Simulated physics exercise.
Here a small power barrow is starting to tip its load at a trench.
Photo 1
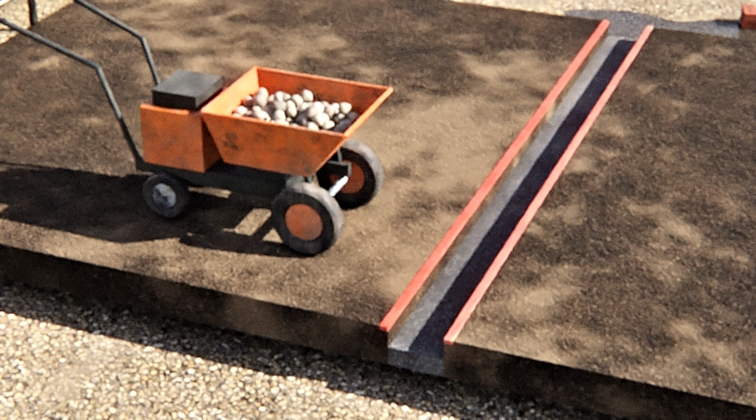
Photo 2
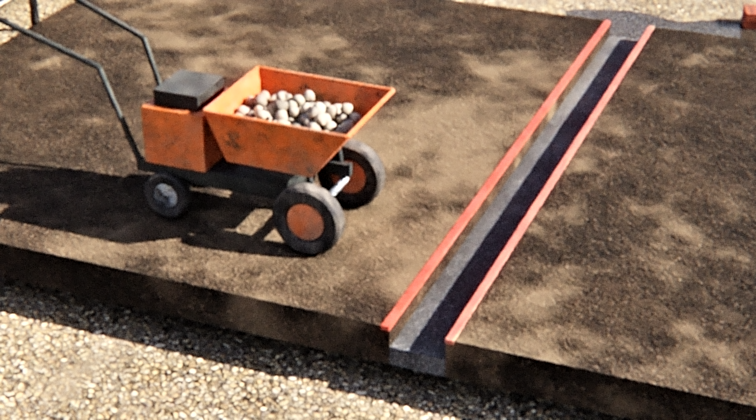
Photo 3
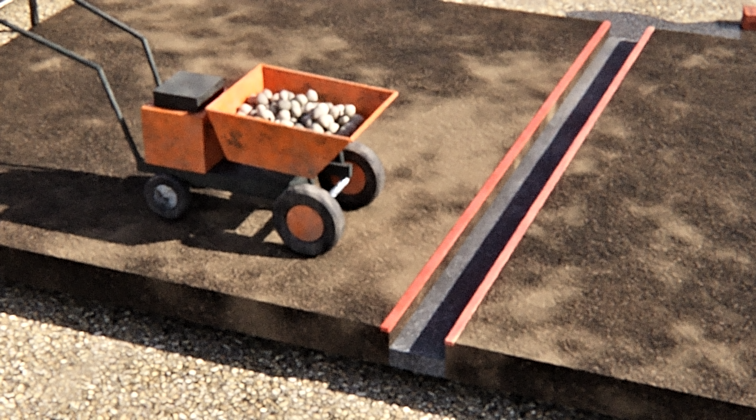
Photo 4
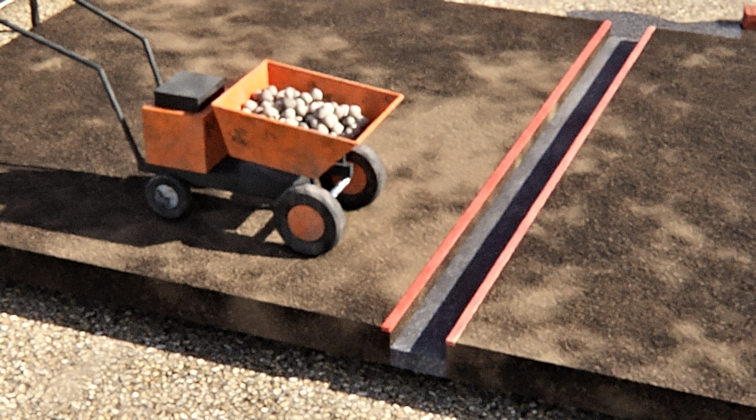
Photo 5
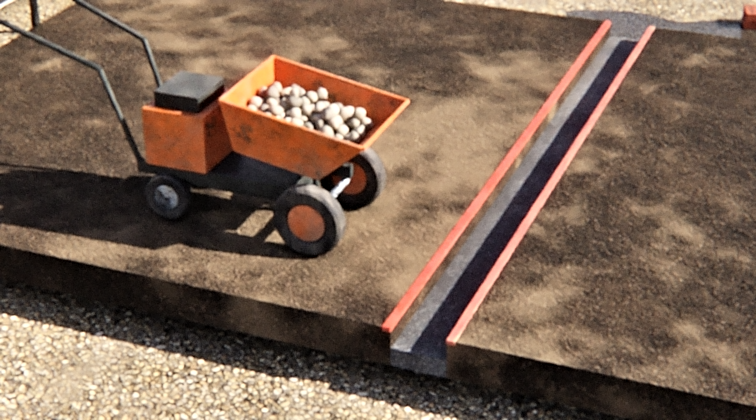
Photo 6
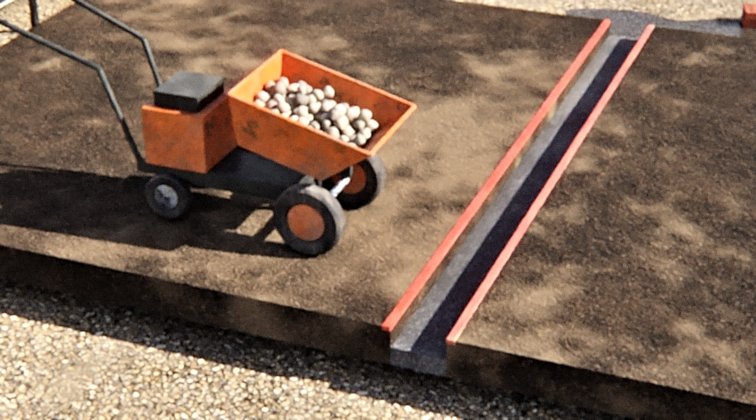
On a patch of dark soil beside a shallow trench edged with red strips, a small orange power barrow stands still, then its skip of river pebbles tilts gradually forward to the right, its rear rising.
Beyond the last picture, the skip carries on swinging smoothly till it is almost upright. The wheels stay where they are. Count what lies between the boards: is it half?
The trench is going to be left with upwards of half the load.
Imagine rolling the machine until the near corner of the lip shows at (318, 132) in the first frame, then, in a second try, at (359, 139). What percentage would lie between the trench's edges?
First spot: Roughly 50 percent; second spot: Roughly 80 percent.
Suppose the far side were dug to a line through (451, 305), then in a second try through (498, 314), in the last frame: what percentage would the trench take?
Roughly 50 per cent, then roughly 80 per cent.
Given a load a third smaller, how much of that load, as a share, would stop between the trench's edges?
My estimate is near 90 per cent.
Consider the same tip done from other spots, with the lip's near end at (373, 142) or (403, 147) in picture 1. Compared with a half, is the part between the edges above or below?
Stop 1: Beyond half. Stop 2: Short of half.
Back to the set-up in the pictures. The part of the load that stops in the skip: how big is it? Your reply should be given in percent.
Around 10 in a hundred.
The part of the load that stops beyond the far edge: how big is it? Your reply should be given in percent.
Roughly 5 percent.
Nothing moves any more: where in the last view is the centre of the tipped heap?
(467, 258).
Shortly afterwards, skip tipped well over; the whole lot in the skip.
Next, skip tipped steeply; the bulk in the skip; only a few short of the trench; a little in or heaped over the trench; only a few falling.
Some moments later, skip tipped right over; near a quarter in the skip; a little short of the trench; near two thirds in or heaped over the trench; only a few beyond it.
In the end, skip tipped right over; a little in the skip; a little short of the trench; the bulk in or heaped over the trench; a little beyond it.
